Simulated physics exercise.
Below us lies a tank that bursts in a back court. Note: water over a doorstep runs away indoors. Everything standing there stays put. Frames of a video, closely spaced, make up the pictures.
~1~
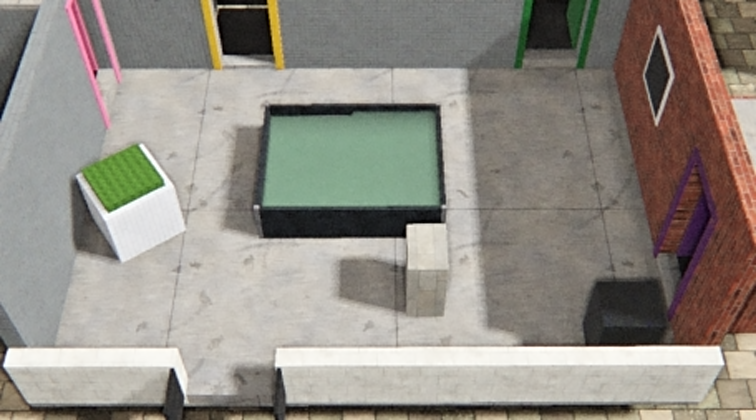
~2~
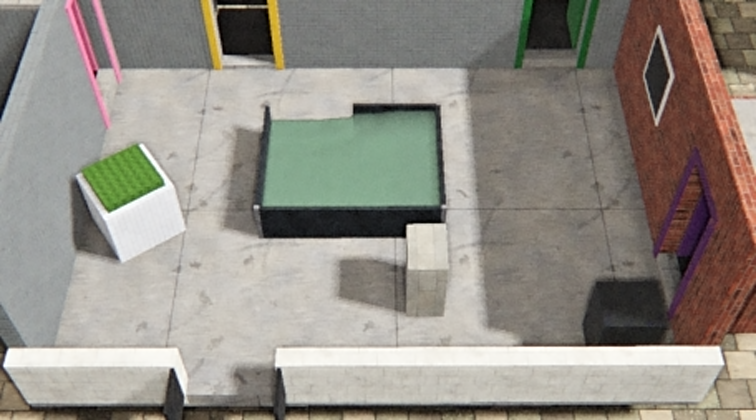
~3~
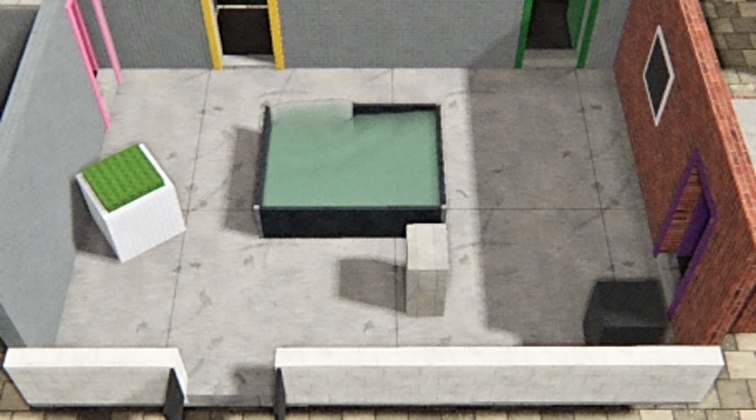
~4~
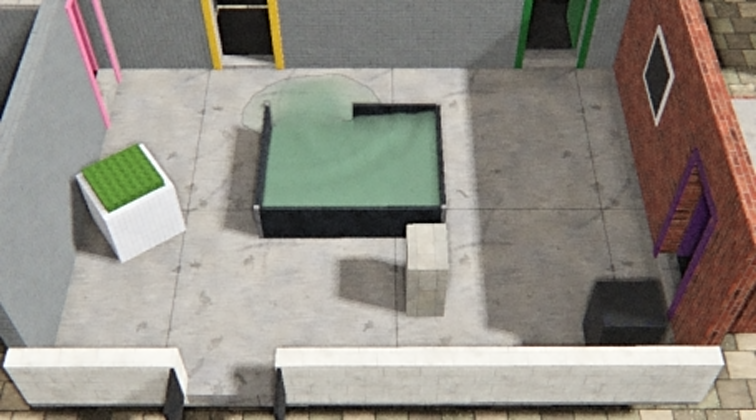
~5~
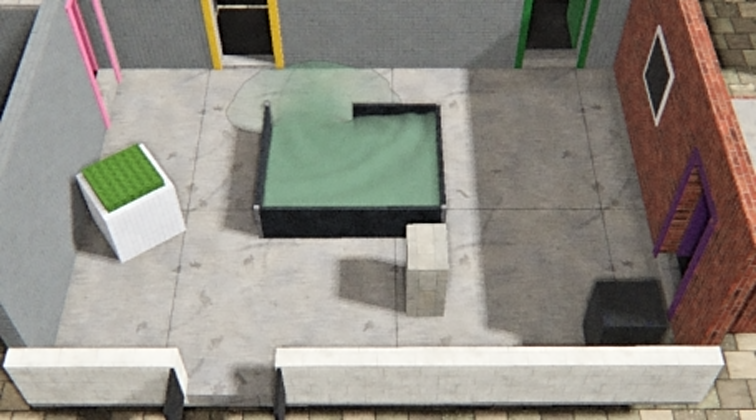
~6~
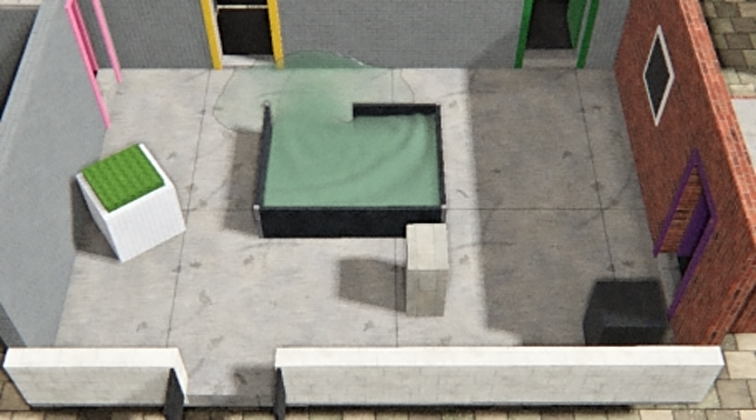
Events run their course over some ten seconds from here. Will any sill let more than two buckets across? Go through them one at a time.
The green door stays within two buckets of inflow; the yellow door passes two buckets of inflow; the purple door stays within two buckets of inflow; the pink door stays within two buckets of inflow.
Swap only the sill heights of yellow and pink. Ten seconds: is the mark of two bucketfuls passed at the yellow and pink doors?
Taking them in turn, the yellow door remains within limits and the pink door tops the threshold.
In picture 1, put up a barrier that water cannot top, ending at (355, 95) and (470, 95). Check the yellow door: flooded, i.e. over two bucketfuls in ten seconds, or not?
The yellow door tops the limit.
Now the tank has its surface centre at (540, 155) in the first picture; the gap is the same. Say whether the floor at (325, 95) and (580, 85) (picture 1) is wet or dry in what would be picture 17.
Hit, hit.
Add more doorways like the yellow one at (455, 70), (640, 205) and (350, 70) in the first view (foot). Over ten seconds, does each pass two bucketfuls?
The first new doorway comes up short, the second comes up short, the third tops it.
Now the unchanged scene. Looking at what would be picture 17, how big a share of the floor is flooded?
Close to 25 in a hundred, I think.
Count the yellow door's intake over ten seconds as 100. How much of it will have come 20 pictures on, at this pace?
Near 70 in a hundred.
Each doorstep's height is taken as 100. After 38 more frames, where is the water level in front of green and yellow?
I'd say around 30 and 150 in a hundred.
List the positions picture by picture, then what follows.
In the first frame, still water in the open tank at (352, 158).
In the second frame, the front is at a hidden place, out from the gap on the open tank's far side.
In the third frame, water pours out on the open tank's far side and has run to a hidden place.
In the fourth frame, water pours out on the open tank's far side and has run to (337, 78).
In the fifth frame, the front is at (268, 71), out from the gap on the open tank's far side.
In the sixth frame, water pours out on the open tank's far side and has run to (392, 70).
A moment on, water covers 10 % of the floor; the green door not reached, the yellow door over two buckets in, the purple door not reached, the pink door not reached.
Next, water covers 25 % of the floor; the green door wet at the sill, nothing in, the yellow door far over two buckets in, the purple door not reached, the pink door wet at the sill, nothing in.
Then, water covers 40 % of the floor; the green door wet at the sill, nothing in, the yellow door far over two buckets in, the purple door not reached, the pink door wet at the sill, nothing in.
Later, water covers 65 % of the floor; the green door wet at the sill, nothing in, the yellow door far over two buckets in, the purple door wet at the sill, nothing in, the pink door wet at the sill, nothing in.
In the end, water covers 90 % of the floor; the green door wet at the sill, nothing in, the yellow door far over two buckets in, the purple door wet at the sill, nothing in, the pink door wet at the sill, nothing in.
